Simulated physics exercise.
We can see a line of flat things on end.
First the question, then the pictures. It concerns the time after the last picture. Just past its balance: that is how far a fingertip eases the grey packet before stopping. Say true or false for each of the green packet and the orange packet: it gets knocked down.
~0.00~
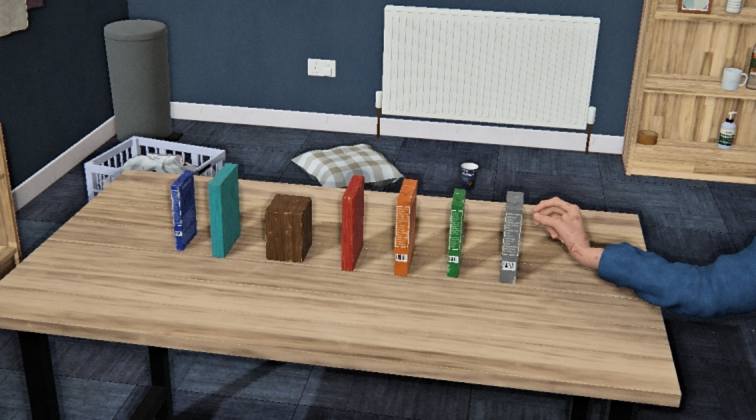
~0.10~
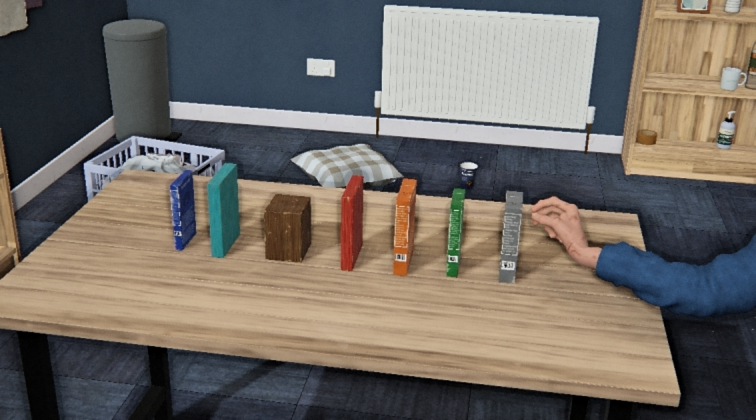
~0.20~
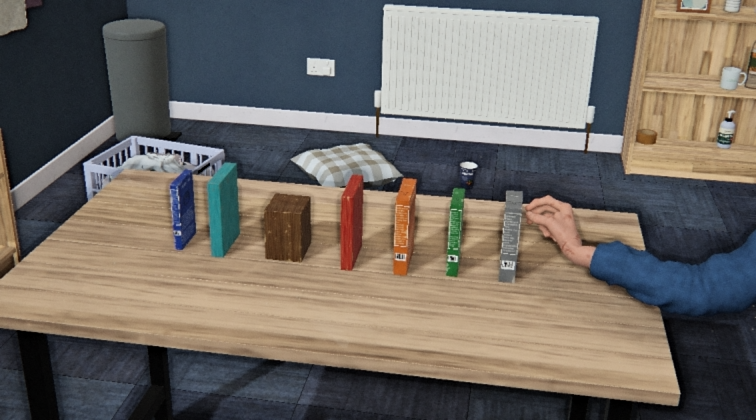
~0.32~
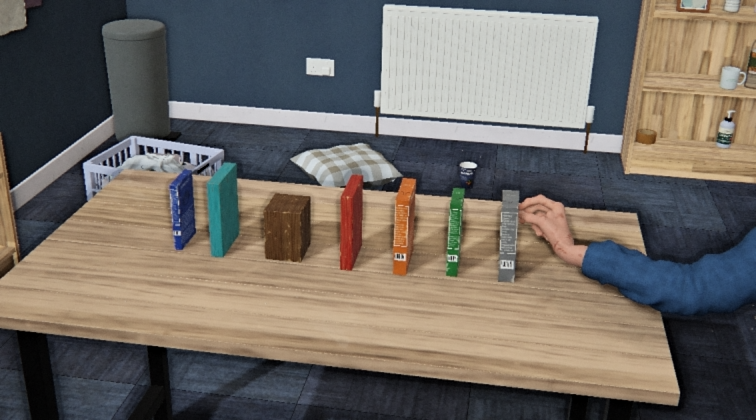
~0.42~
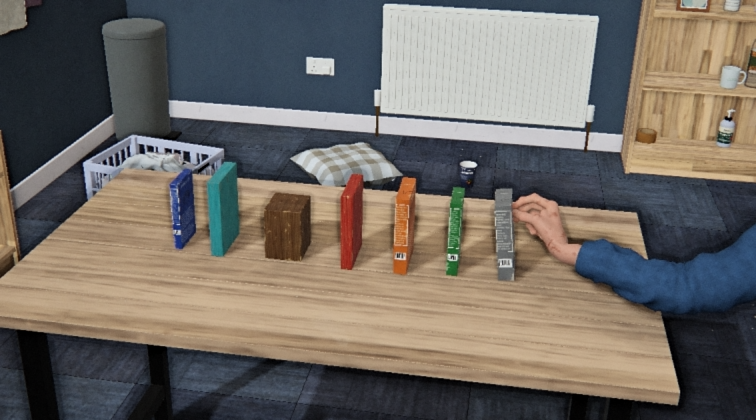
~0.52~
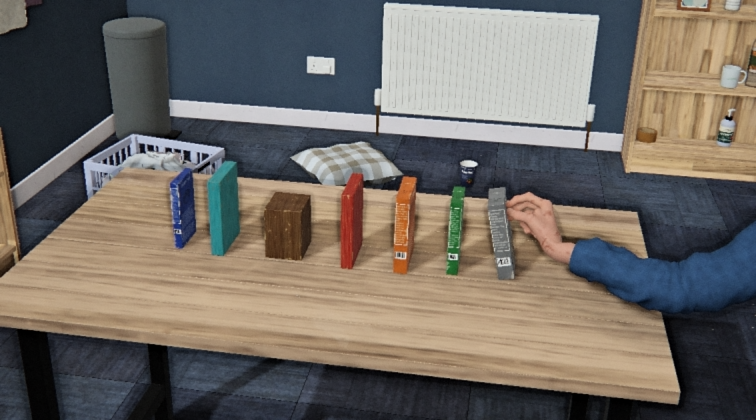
Green packet - true; orange packet - true.
Around 1.02 s, grey packet 64° over; green packet rocked 39° from its first pose near (430, 233); orange packet rocked 11° from its first pose near (398, 224).
Around 1.32 s, grey packet 78° over; green packet rocked 69° from its first pose near (416, 245); orange packet rocked 60° from its first pose near (367, 234); red board rocked 36° from its first pose.
Finally (3.8 s), down or leaning hard on the table, green packet, red board and orange packet; the other 2 still in place. Final places as the last picture's camera would see them, green packet near (420, 247), orange packet near (375, 241).
